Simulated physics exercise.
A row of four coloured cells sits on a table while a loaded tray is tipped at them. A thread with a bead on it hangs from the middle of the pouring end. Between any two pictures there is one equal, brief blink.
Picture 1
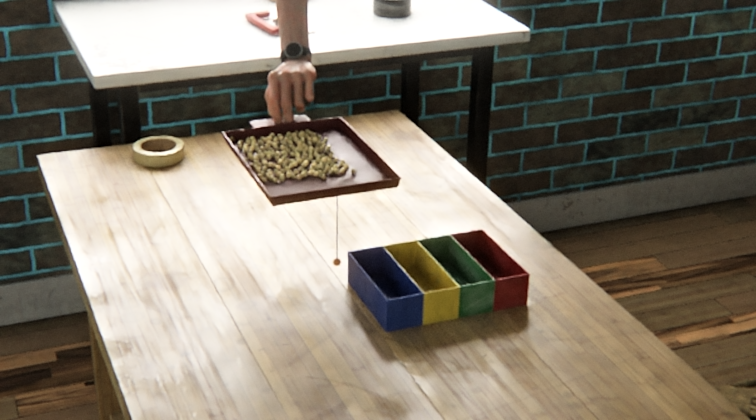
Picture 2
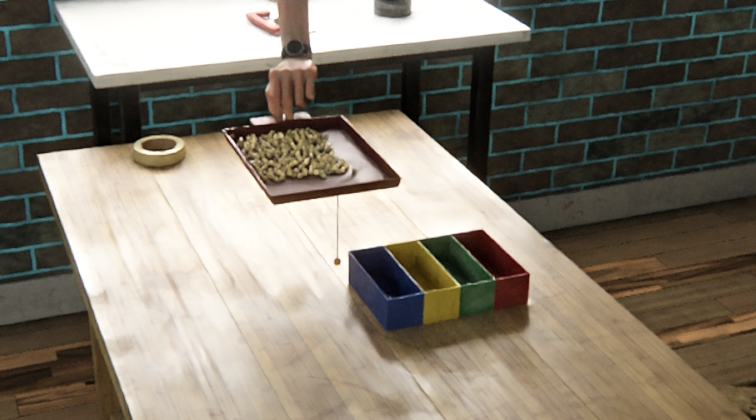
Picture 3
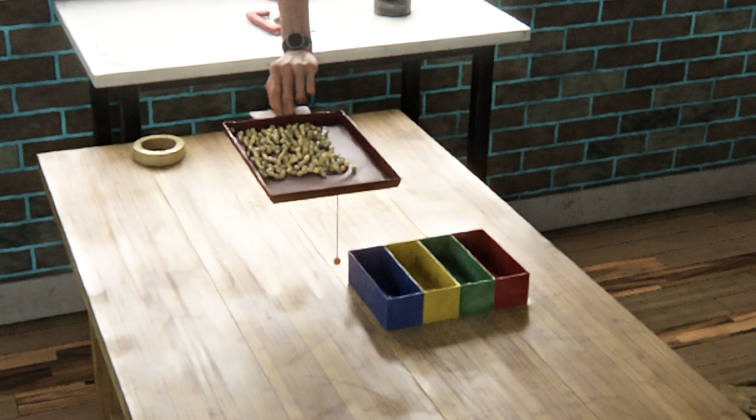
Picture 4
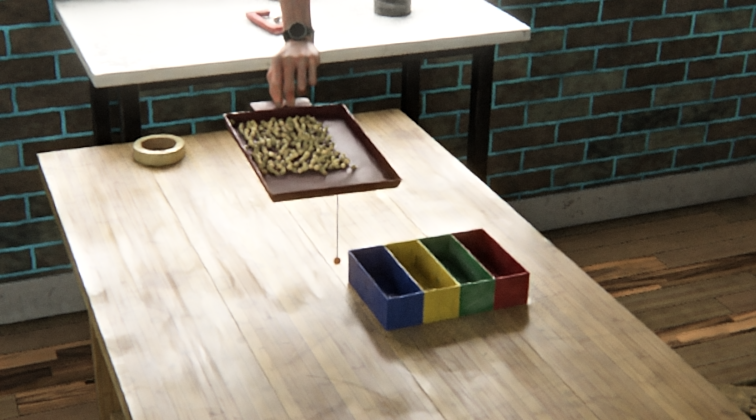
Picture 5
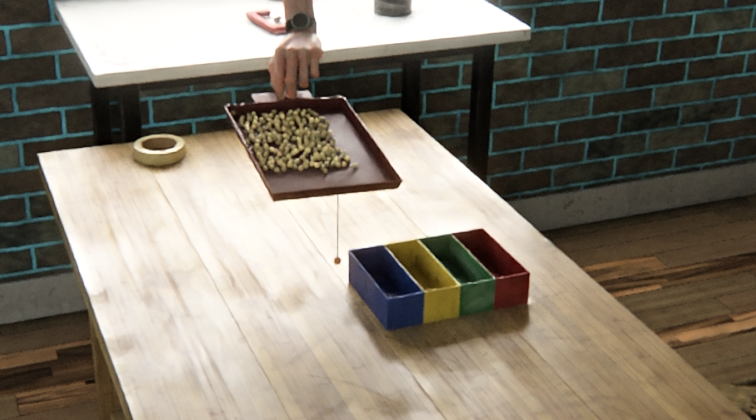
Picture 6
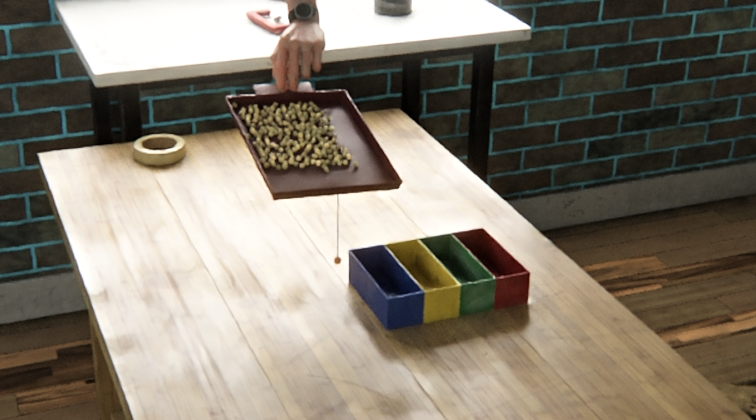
The footage shows a hand gradually raising the back of a dark red tray of small pale pieces above a wooden table, tilting it slightly toward its right front corner, while a hanging bead and four coloured cells stay still.
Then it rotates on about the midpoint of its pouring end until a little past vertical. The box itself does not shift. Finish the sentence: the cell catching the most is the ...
... Blue cell.
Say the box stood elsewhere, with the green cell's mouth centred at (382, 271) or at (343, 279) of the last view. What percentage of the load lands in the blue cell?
Roughly 0% first, roughly 0% second.
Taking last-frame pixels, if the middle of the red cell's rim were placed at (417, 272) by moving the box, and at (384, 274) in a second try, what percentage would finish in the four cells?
Around 100 then around 60 per cent.
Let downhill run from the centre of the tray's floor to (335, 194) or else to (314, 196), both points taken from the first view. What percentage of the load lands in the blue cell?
20 % then 0 %, roughly.
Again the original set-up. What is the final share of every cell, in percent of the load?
About: Blue cell 50, yellow cell 30, green cell 0, red cell 0 per cent.
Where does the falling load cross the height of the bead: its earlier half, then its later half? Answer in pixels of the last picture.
Roughly (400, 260) first, then roughly (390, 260).
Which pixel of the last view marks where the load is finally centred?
Resting centre, last picture - approx. (391, 303).
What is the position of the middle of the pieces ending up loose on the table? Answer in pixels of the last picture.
Approximately (364, 320).
Just after the last frame, tray tipped steeply; almost all on the tray; just a few in the blue cell; just a few in the yellow cell; just a few falling or outside the box.
A moment on, tray tipped right over; roughly a quarter on the tray; roughly a third in the blue cell; about a tenth in the yellow cell; roughly a third falling or outside the box.
Further on, tray tipped past a quarter turn; roughly half in the blue cell; roughly a quarter in the yellow cell; roughly a quarter falling or outside the box.
When it is over, tray tipped past a quarter turn; roughly half in the blue cell; roughly a quarter in the yellow cell; not one in the green cell; not one in the red cell; roughly a quarter outside the box.
